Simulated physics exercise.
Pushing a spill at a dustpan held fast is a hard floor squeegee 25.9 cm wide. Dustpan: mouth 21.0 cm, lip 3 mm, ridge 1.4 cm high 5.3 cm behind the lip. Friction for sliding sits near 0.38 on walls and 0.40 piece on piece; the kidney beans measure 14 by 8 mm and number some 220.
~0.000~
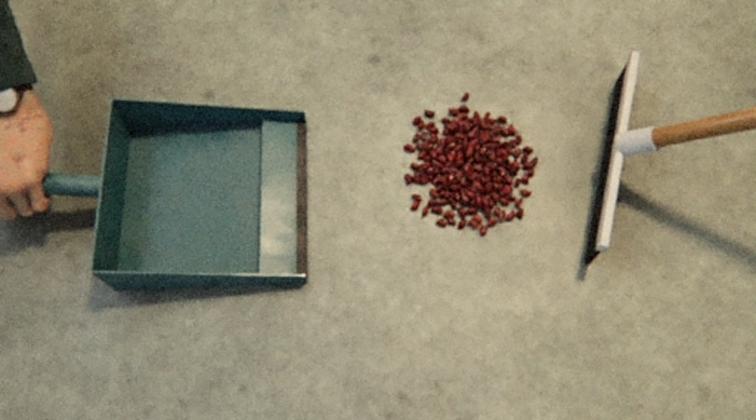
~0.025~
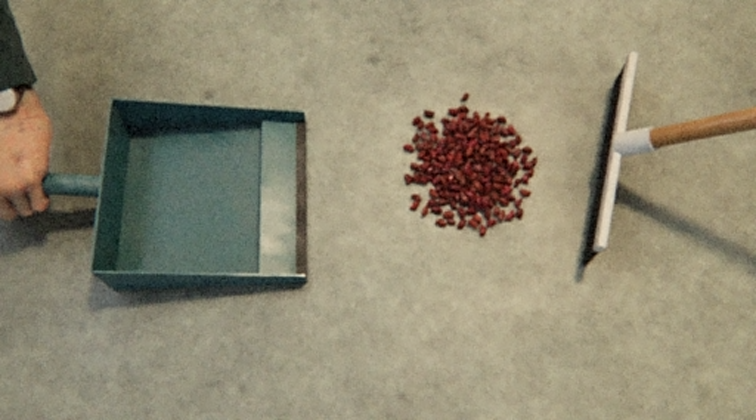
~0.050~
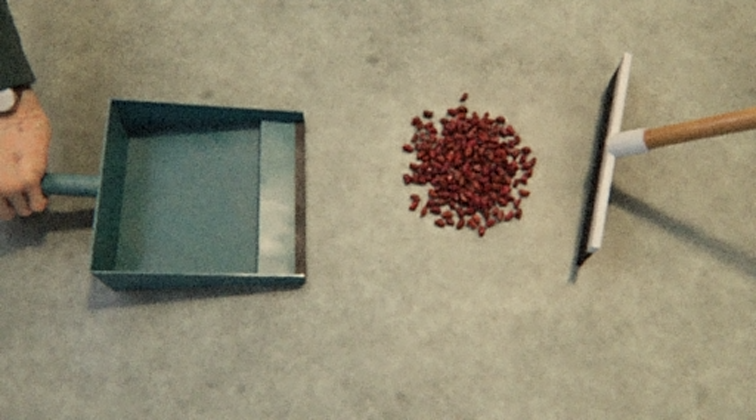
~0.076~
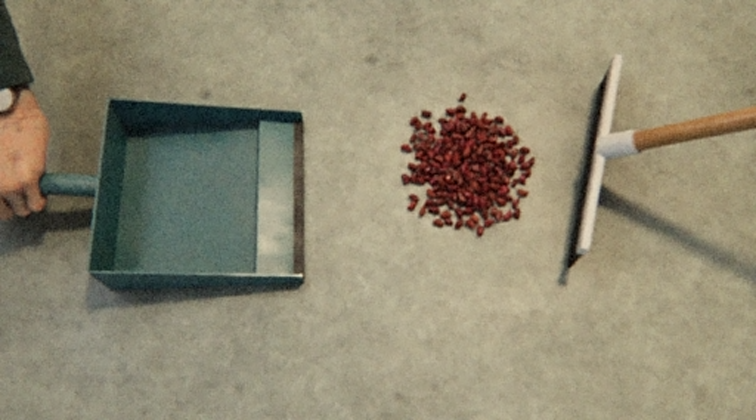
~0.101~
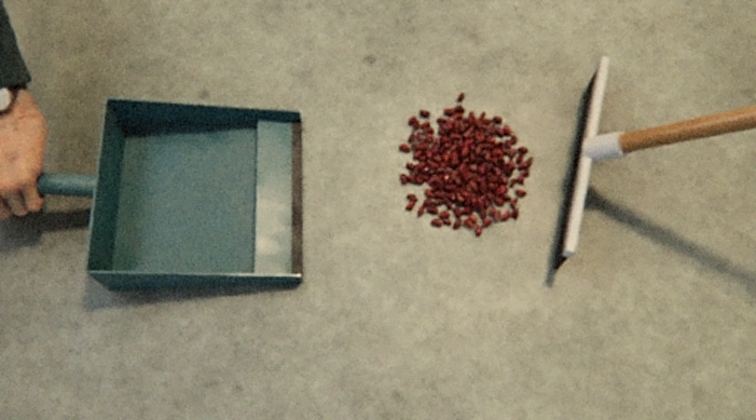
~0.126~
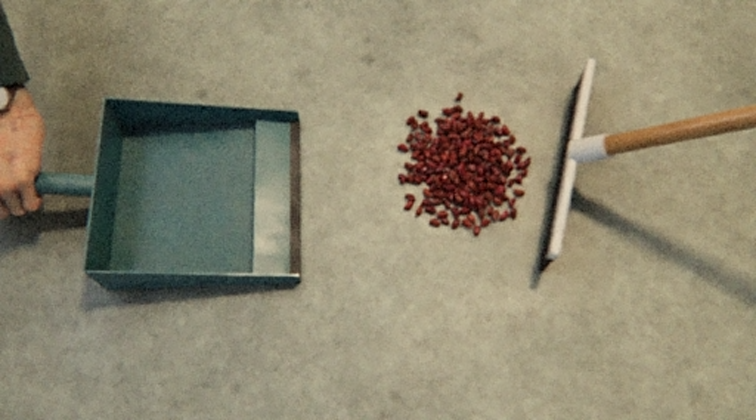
The video shows a hand holding a green dustpan on a grey floor, with a pile of dark red beans lying still to its right, while a wooden-handled squeegee slides left, closing the gap to the pile.
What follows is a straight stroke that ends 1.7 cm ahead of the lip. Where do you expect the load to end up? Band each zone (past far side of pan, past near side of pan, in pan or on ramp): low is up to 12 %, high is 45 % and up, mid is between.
Past the pan's far side mid, past the pan's near side low, in the pan or on its ramp low.
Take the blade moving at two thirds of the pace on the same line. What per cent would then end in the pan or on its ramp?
It would come to roughly 0 percent.
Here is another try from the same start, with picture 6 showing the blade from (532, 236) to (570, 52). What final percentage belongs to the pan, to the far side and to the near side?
You'd see pan at 20, far at 40 and near at 0.
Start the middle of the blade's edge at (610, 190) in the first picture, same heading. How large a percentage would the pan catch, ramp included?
I'd put it at around 0 per cent.
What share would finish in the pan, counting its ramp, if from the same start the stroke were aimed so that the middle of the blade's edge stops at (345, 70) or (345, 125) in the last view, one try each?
About 10 % and 15 %.
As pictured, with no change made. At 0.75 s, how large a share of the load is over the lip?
Some 0 per cent by that point.
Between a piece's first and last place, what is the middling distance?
The figure is about 16 cm.
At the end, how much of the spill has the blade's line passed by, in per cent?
My guess is close to 10 per cent.
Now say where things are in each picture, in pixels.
The first picture shows blade from (601, 246) to (632, 60), moved 0.0 cm, 0 of the pieces shifted so far; middle of the pieces at (469, 166); pan at (199, 202).
The second picture shows blade from (599, 247) to (630, 60), moved 0.2 cm, 0 of the pieces shifted so far; middle of the pieces at (469, 166).
The third picture shows blade from (593, 248) to (625, 61), moved 0.8 cm, 0 of the pieces shifted so far; middle of the pieces at (468, 166).
The fourth picture shows blade from (582, 249) to (615, 63), moved 1.8 cm, 0 of the pieces shifted so far; middle of the pieces at (466, 166).
The fifth picture shows blade from (568, 252) to (603, 65), moved 3.2 cm, 0 of the pieces shifted so far; middle of the pieces at (464, 166).
The sixth picture shows blade from (553, 254) to (589, 67), moved 4.8 cm, 0 of the pieces shifted so far; middle of the pieces at (463, 166); pan at (192, 202). The blade's pace is about 0.63 m/s, heading 9 degrees towards the viewer's side.
After 0.34 s, middle of the blade 19 cm from the lip; 0 % over the lip, far side 10 %, near side 0 %.
After 0.48 s, middle of the blade 10 cm from the lip; 0 % over the lip, far side 20 %, near side 0 %.
Then, at 0.75 s, middle of the blade 6 cm from the lip; 0 % over the lip, far side 25 %, near side 0 %.
By 2.0 s all is still; far side 25 %, near side 0 %, pan 0 %, in front of the lip or behind the blade 70 %.
